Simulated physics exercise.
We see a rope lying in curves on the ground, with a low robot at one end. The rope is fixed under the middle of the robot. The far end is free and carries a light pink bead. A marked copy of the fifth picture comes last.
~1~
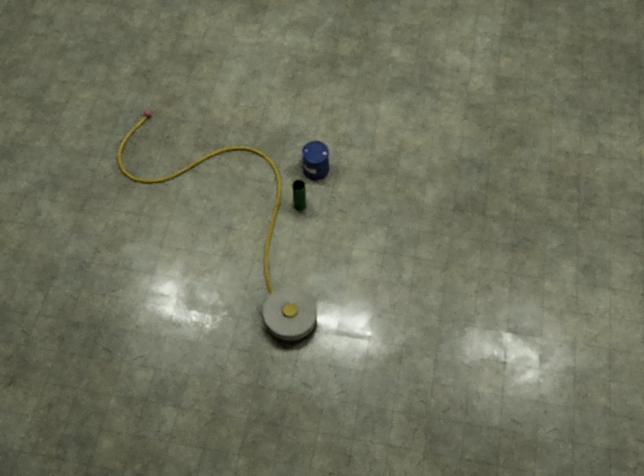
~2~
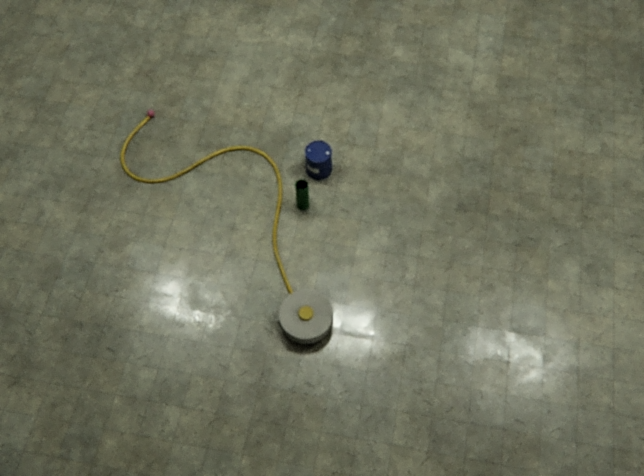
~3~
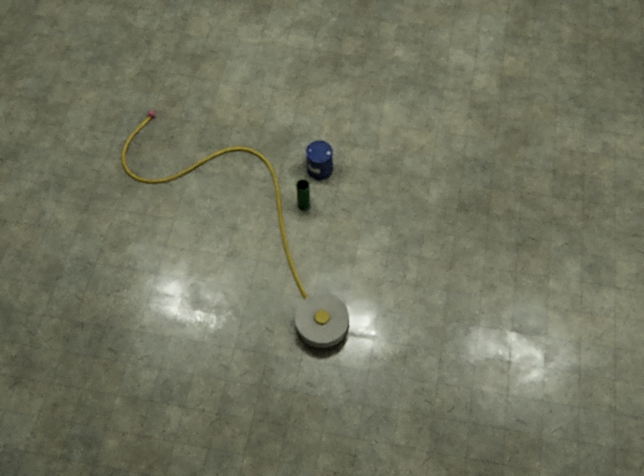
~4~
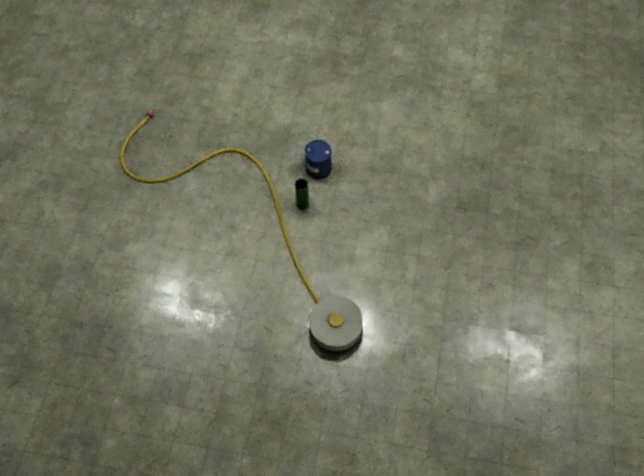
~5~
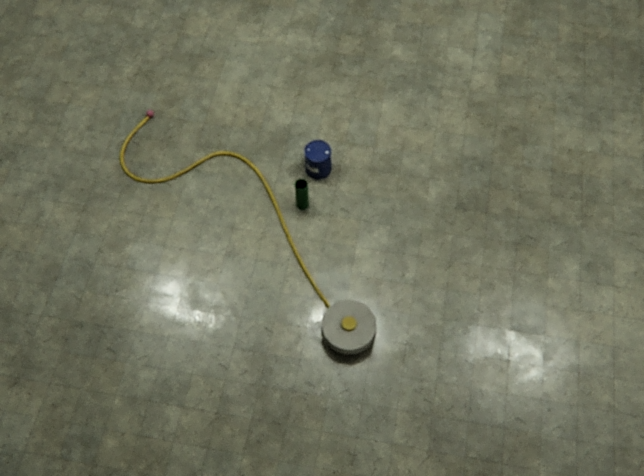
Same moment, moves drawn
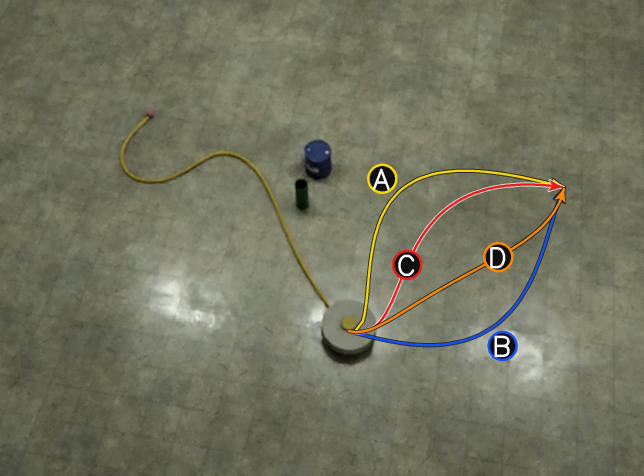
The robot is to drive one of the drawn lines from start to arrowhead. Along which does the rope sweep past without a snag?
Everything stays clear on B.
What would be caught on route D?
The green post.
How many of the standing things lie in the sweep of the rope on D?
One.
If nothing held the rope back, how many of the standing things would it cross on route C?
It sweeps two.
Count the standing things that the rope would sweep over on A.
Two.
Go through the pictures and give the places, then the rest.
Robot (291, 314); free end (148, 114); blue keg (316, 161), in the first frame.
Robot (306, 317); green post (302, 195), in the second frame.
Robot (322, 321); blue keg (320, 160), in the third frame.
Robot (336, 324); free end (150, 113), in the fourth frame.
Robot (349, 327); green post (302, 194); free end (150, 114); blue keg (318, 160), in the fifth frame.
On the marked copy, A from (349, 331) via (402, 189) to (564, 187); B from (349, 331) via (510, 312) to (563, 189); C from (349, 331) via (429, 226) to (562, 187); D from (349, 331) via (472, 272) to (564, 189).
With B. Early on, robot (476, 333), middle of the rope (267, 232), free end (149, 114).
Further on, robot (544, 250), middle of the rope (313, 243), free end (152, 137).
At the end, robot (566, 182), middle of the rope (350, 227), free end (166, 152); nothing has been touched.
As for the rest, A meets the blue keg and green post; C meets the blue keg and green post; D meets the green post.
